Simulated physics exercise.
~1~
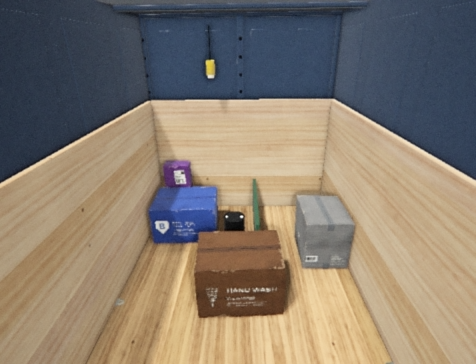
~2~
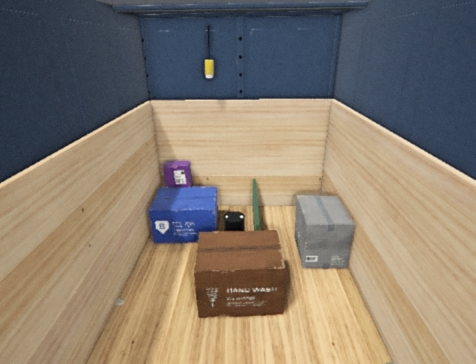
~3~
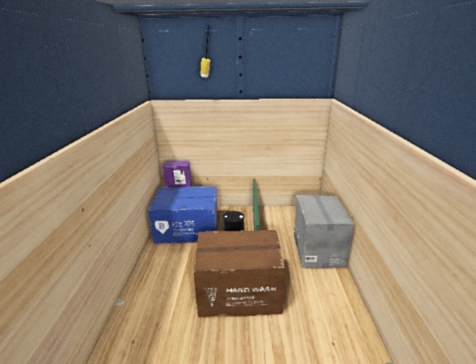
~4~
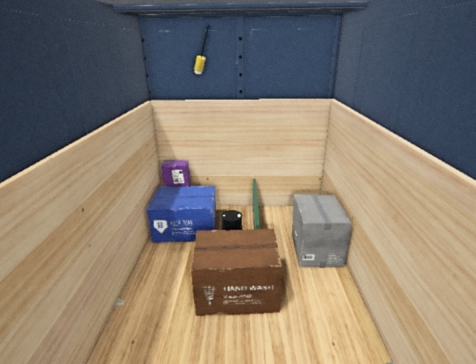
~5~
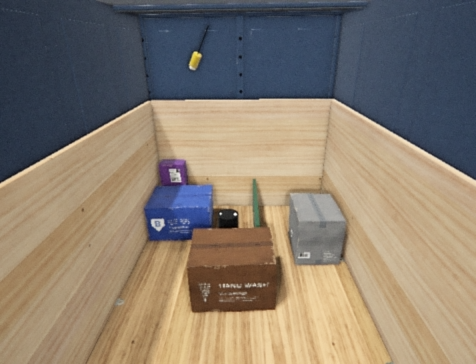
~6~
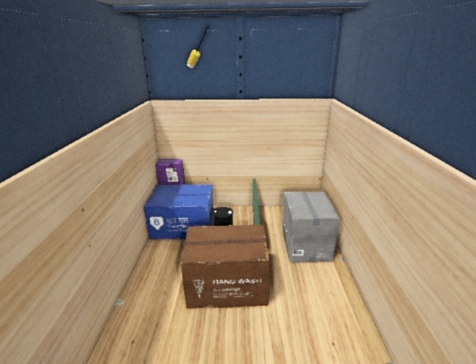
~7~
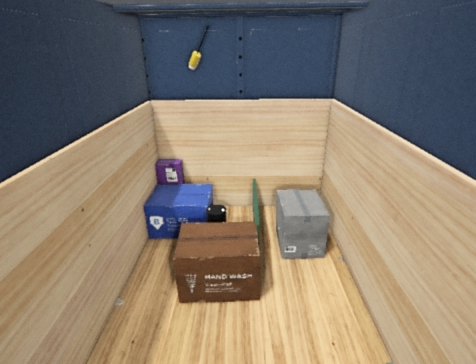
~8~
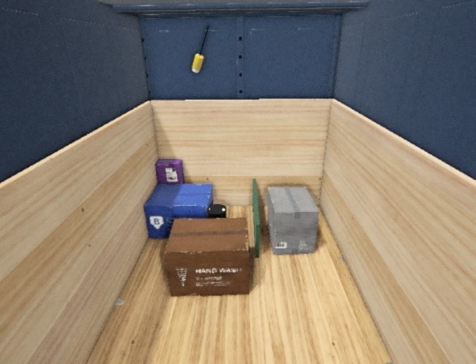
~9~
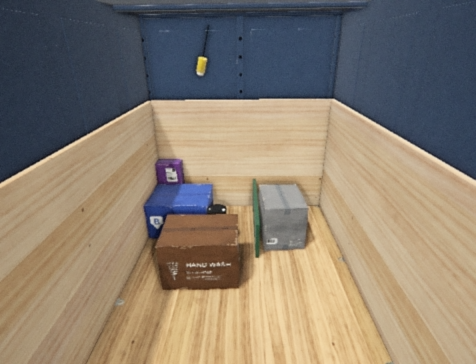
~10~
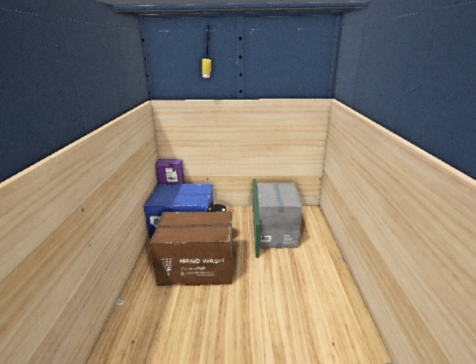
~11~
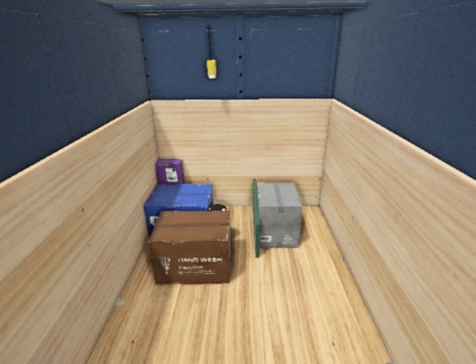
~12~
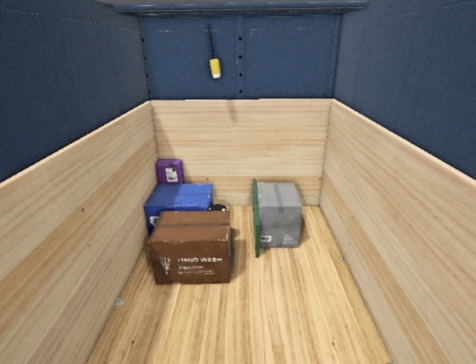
The brown box, the grey box and a small black canister slid left across the wooden floor while the hanging lamp swung, the brown one drifting back toward the blue box; all stayed upright and came to rest, with the purple box still in the corner.
